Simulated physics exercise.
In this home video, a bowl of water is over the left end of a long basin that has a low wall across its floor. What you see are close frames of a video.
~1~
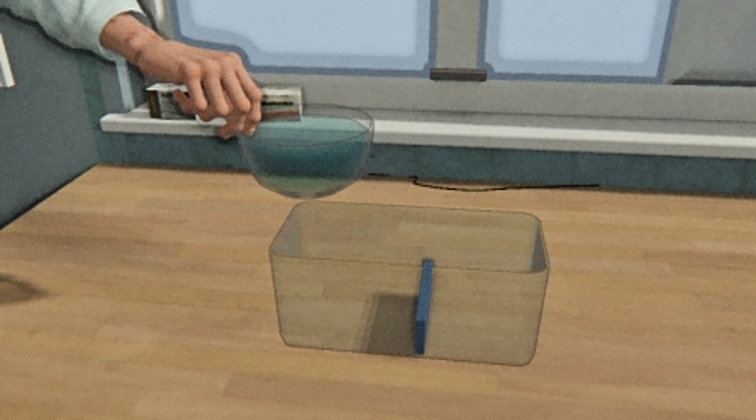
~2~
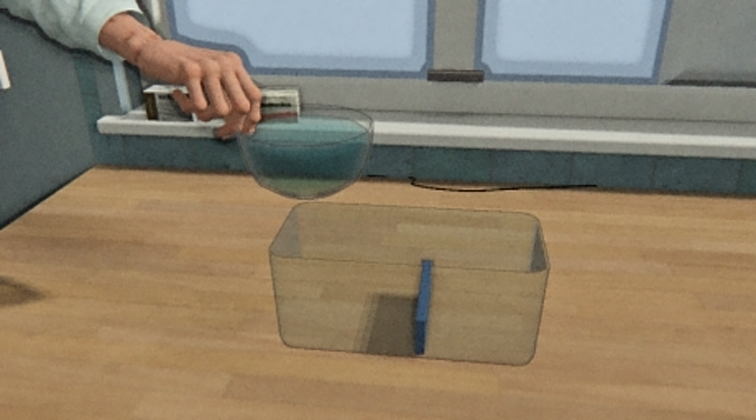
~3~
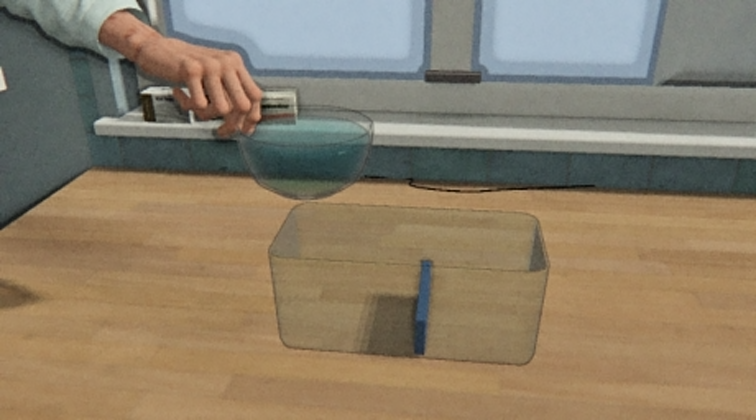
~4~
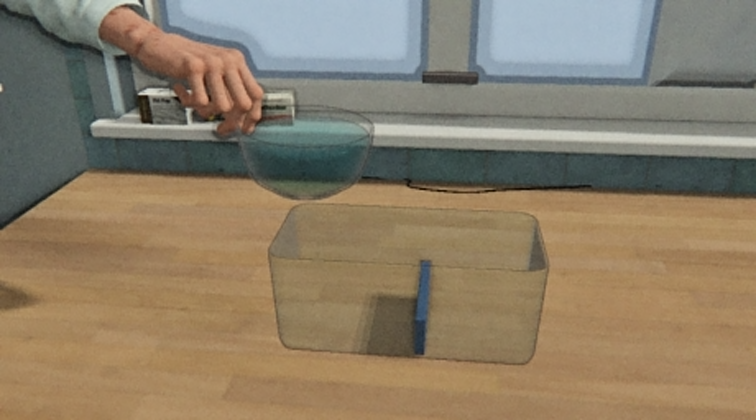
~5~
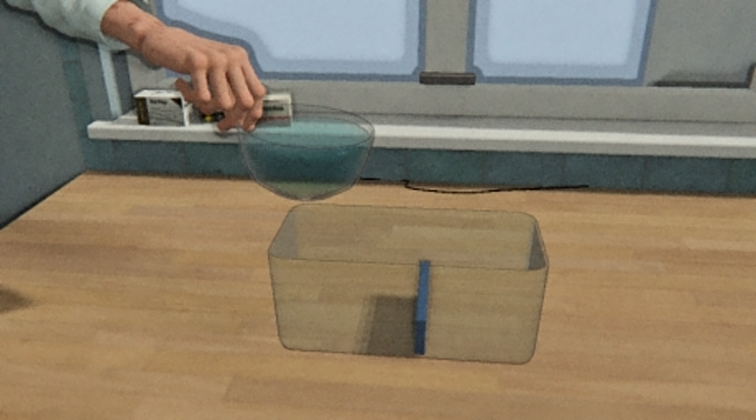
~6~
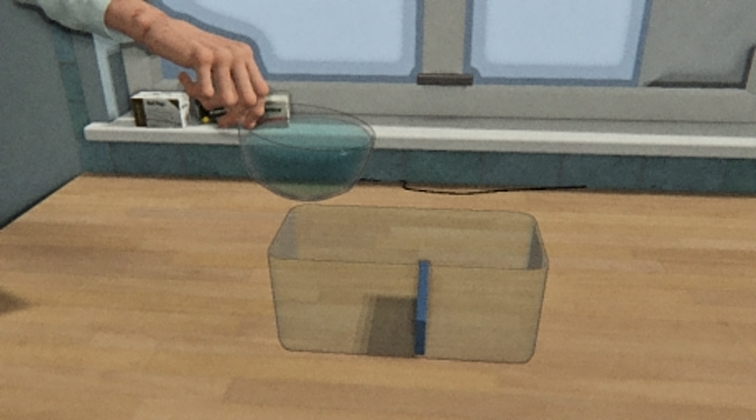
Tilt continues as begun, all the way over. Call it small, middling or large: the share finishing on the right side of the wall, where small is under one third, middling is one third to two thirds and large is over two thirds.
Middling.
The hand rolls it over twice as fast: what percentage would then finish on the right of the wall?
About 35 %.
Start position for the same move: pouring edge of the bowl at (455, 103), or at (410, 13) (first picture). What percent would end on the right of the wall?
Start one gives close to 85 percent, start two close to 90 percent.
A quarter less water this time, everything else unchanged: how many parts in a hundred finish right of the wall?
I'd reckon close to 35 %.
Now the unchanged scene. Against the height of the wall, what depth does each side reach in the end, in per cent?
On the left it's around 30 per cent; on the right, 50 per cent.
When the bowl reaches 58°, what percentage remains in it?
50 per cent or so.
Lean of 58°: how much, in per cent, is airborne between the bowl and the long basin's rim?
25 %.
A moment on, the bowl is tipped part way and 50 per cent is still to pour, 8 is left of the wall and 18 right of it.
Next, the bowl is tipped on its side and 6 per cent is still to pour, 39 is left of the wall and 52 right of it.
Then the bowl is tipped right over and 0 per cent is still to pour, 48 is left of the wall and 52 right of it.
Later the bowl is tipped right over and 0 per cent is still to pour, 48 is left of the wall and 52 right of it.
Finally, 48 per cent lies left of the wall, 52 right of it and 0 outside.
